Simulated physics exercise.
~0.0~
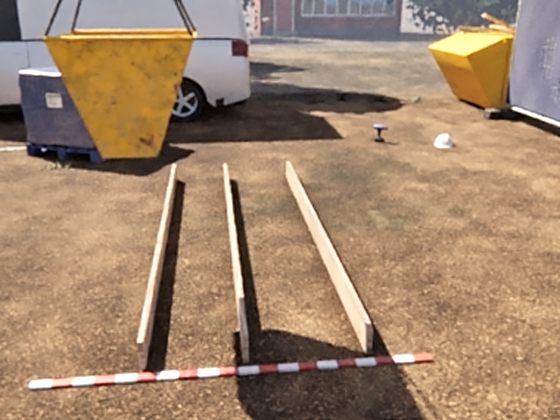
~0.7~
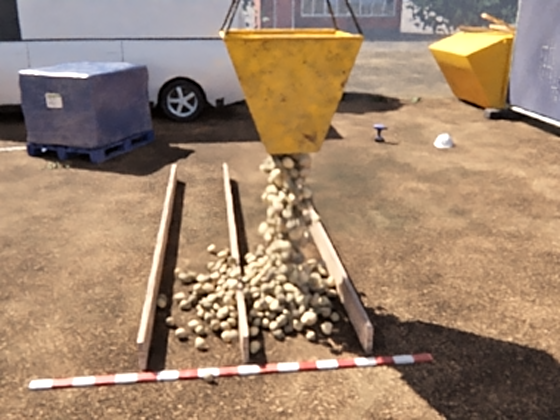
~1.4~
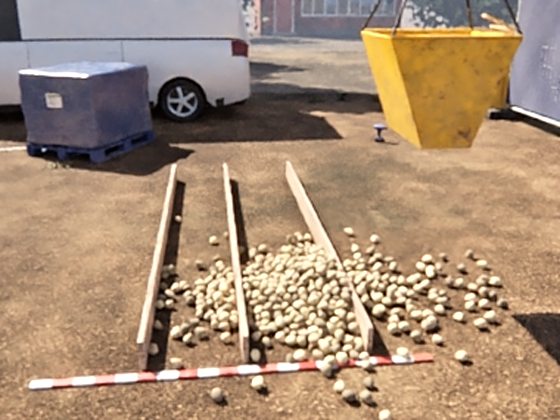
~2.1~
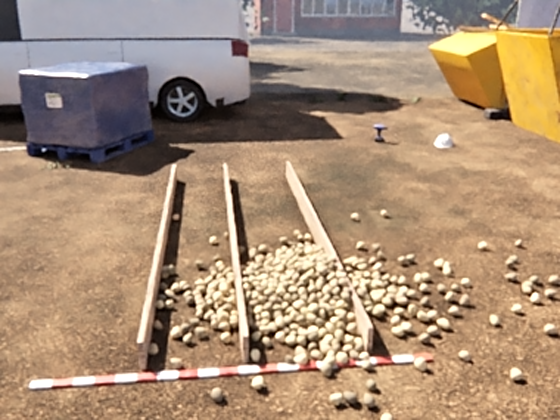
A yellow skip hanging from cables moves rightwards over three boards on open ground, dropping pale stones between them, mostly into the right bay. Emptied, it continues right past another yellow skip, leaving a heap across both bays and scattered stones beyond the right board.
